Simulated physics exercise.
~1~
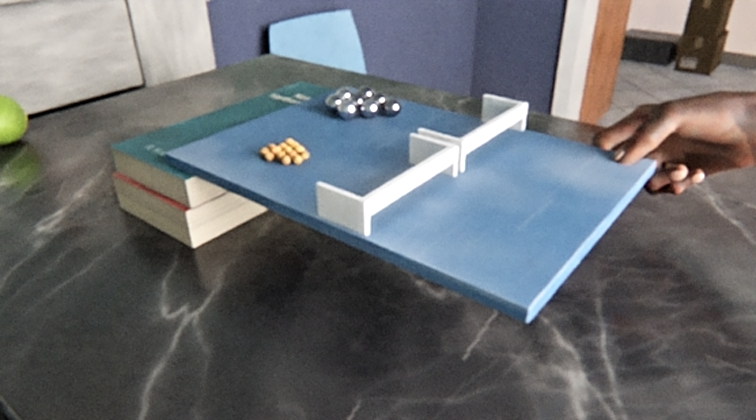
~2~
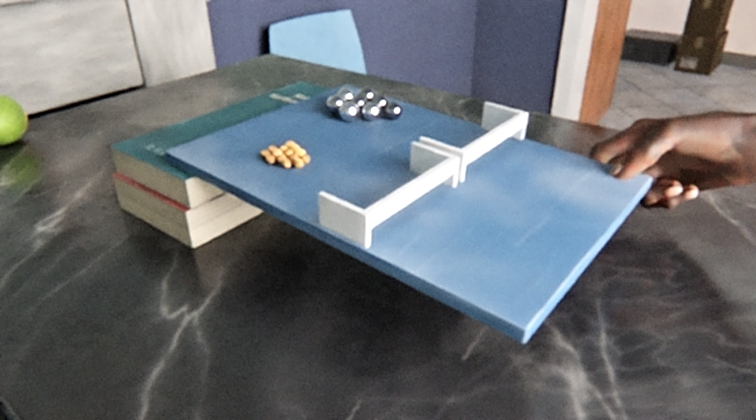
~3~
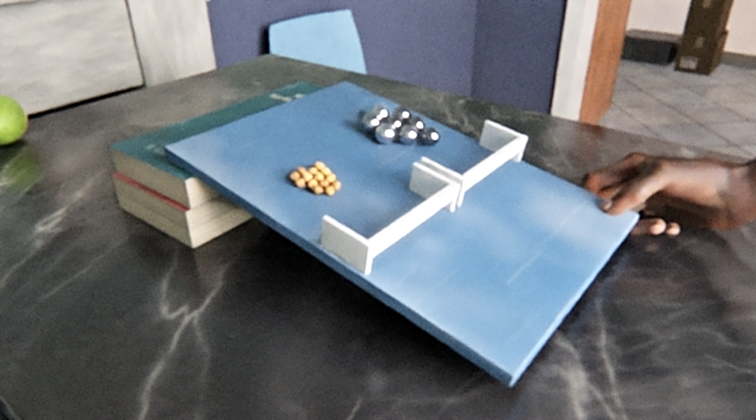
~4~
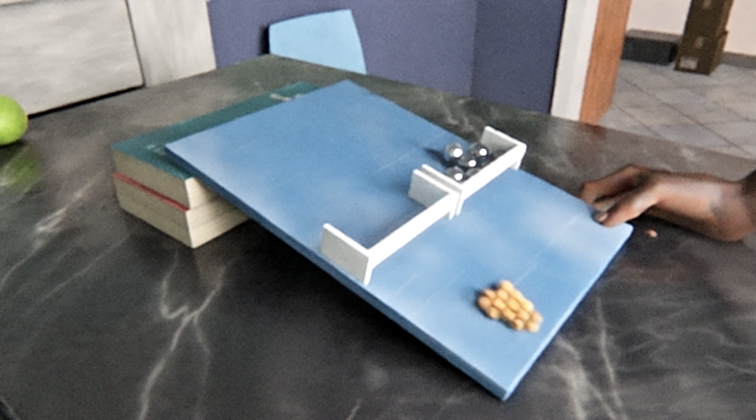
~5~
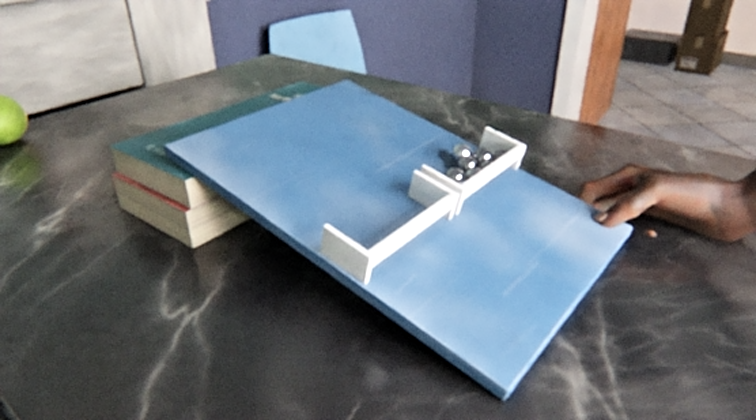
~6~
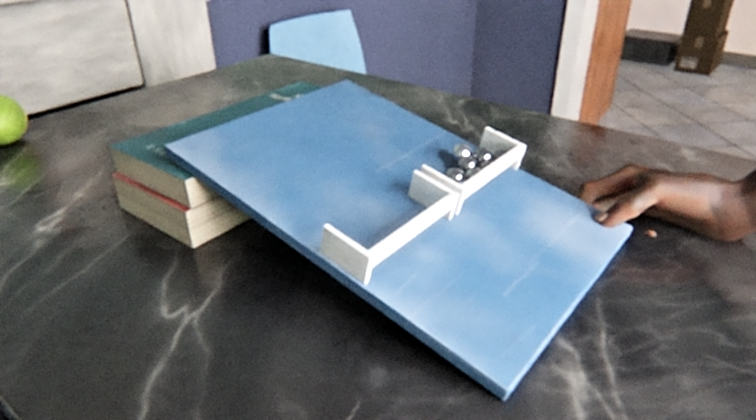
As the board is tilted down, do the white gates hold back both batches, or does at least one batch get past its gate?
One batch gets past. The orange pieces slip under the front gate, while the shiny balls are stopped by the back gate.
